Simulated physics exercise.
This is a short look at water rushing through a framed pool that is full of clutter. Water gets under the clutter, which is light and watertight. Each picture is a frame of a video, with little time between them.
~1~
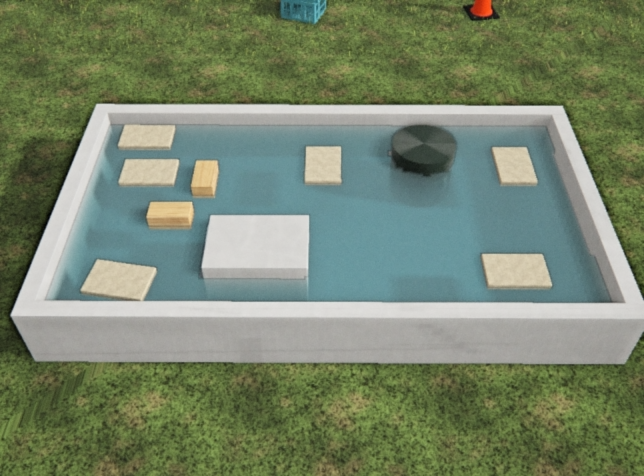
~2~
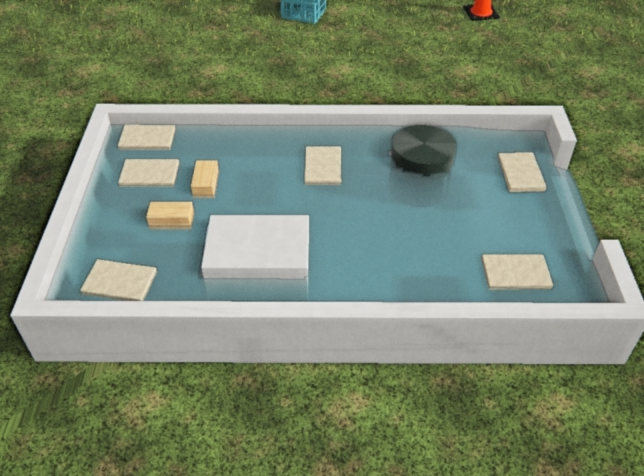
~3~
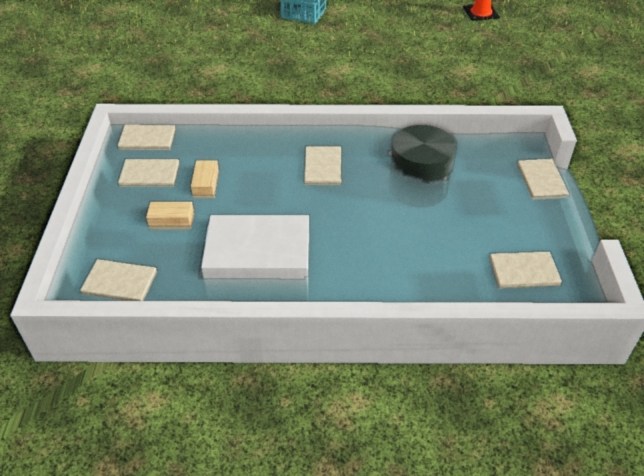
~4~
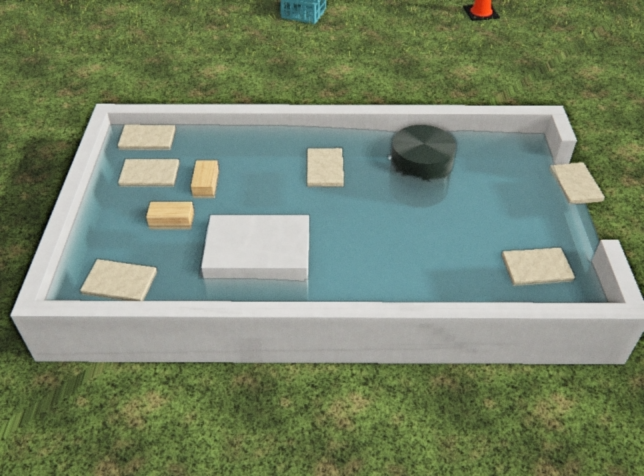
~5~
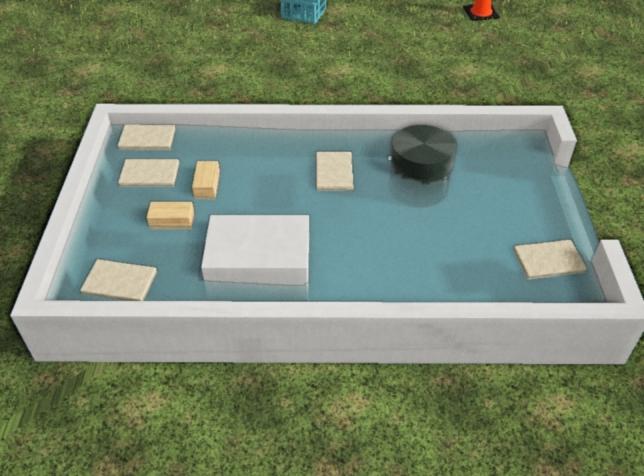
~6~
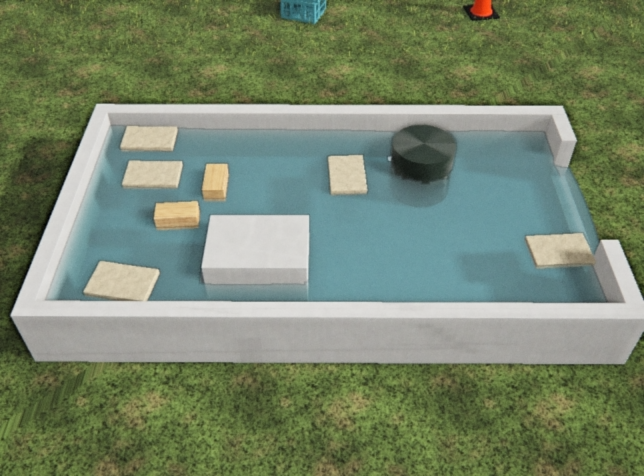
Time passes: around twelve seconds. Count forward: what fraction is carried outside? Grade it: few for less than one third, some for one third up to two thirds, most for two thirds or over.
Grade: Some.
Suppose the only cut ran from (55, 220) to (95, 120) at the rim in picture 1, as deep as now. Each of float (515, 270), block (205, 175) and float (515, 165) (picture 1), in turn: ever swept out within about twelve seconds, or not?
Object one: Remains; object two: Leaves; object three: Remains.
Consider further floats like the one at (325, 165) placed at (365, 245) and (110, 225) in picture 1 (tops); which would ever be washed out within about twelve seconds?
First one makes it out, second one does not escape.
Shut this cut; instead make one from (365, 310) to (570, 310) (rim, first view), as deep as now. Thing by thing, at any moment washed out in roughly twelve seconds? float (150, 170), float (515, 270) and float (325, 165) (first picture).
The first one never exits, the second exits, the third exits.
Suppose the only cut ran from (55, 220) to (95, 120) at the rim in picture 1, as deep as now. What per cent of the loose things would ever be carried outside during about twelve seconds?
Something like 80 percent.
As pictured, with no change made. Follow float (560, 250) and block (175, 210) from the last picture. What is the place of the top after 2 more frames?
They end up close to (599, 232) and close to (207, 207).
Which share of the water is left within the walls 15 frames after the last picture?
Something like 60 per cent, give or take.
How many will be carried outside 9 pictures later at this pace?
My count is 2.
A moment on, 1 of 8 are out; 7 afloat.
Next, 2 of 8 are out; 6 afloat.
Later, 2 of 8 are out; 6 afloat.
In the end, 3 of 8 are out; 5 afloat.
